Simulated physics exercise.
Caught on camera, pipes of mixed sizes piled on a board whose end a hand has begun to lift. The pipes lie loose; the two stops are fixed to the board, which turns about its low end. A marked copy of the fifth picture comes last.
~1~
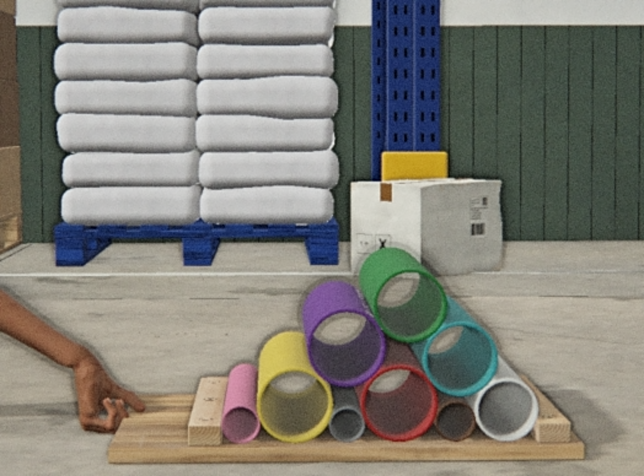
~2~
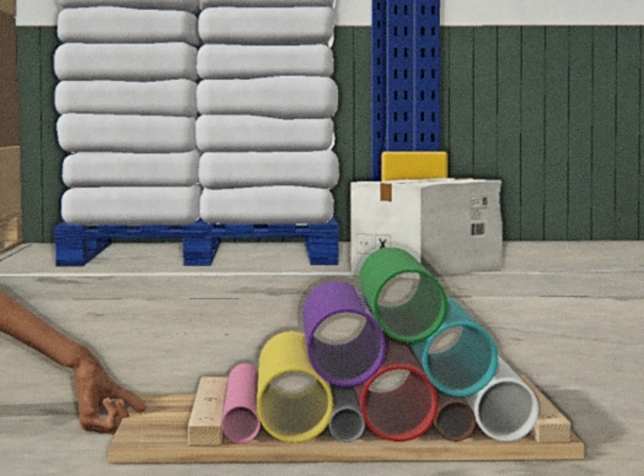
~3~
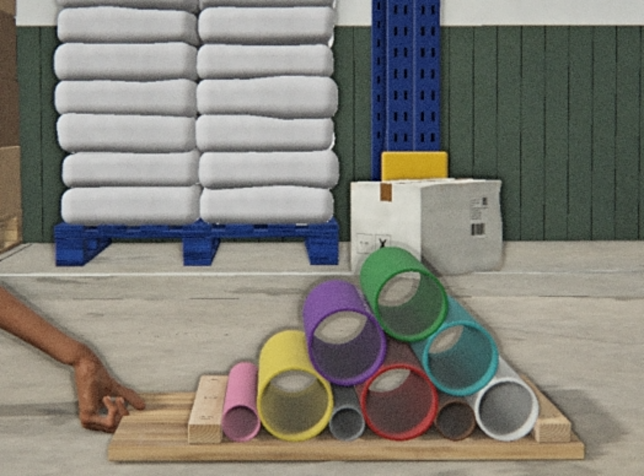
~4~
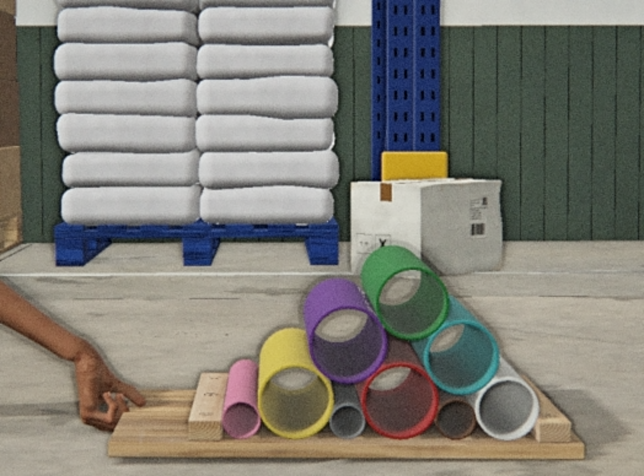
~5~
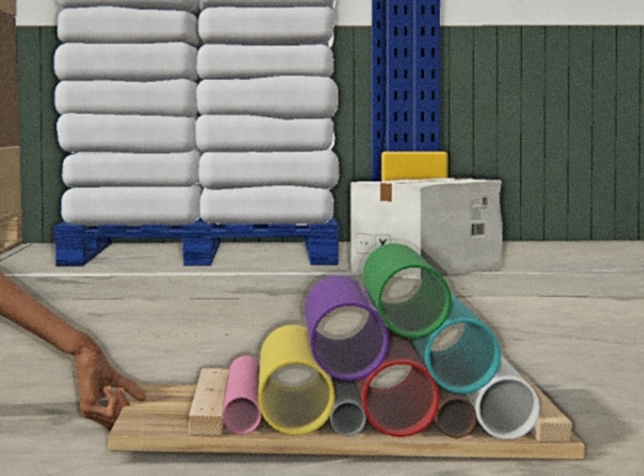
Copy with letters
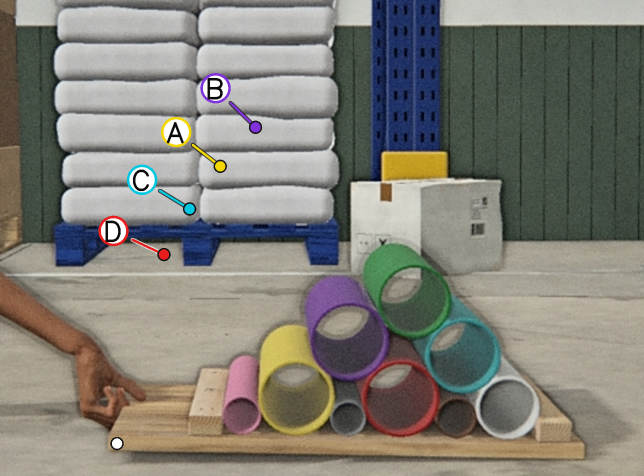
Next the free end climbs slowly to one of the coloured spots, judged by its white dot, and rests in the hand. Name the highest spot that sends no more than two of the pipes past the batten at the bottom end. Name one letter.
A is the limit.
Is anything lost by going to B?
Yes, at B.
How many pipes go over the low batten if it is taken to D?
With D, none.
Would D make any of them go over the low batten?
No, at D.
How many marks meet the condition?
Three of them.
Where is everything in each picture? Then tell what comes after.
The first picture shows board (341, 415); pink pipe (241, 424); yellow pipe (295, 405).
The second picture shows yellow pipe (295, 405); grey pipe (347, 425).
The third picture shows board (341, 414); pink pipe (241, 423); white pipe (507, 410).
The fourth picture shows board (341, 412); pink pipe (241, 419); yellow pipe (296, 402); brown pipe (456, 420).
The fifth picture shows board (341, 409); pink pipe (242, 415); yellow pipe (297, 398).
On the copy, A at (221, 167); B at (256, 127); C at (190, 209); D at (164, 255); the white dot at (117, 444).
On A. First, board at 20°.
Then, board at 38°.
Finally, board at 38°, none over the low batten.
By contrast, B three over the low batten (turquoise, purple, green); C none over the low batten; D none over the low batten.
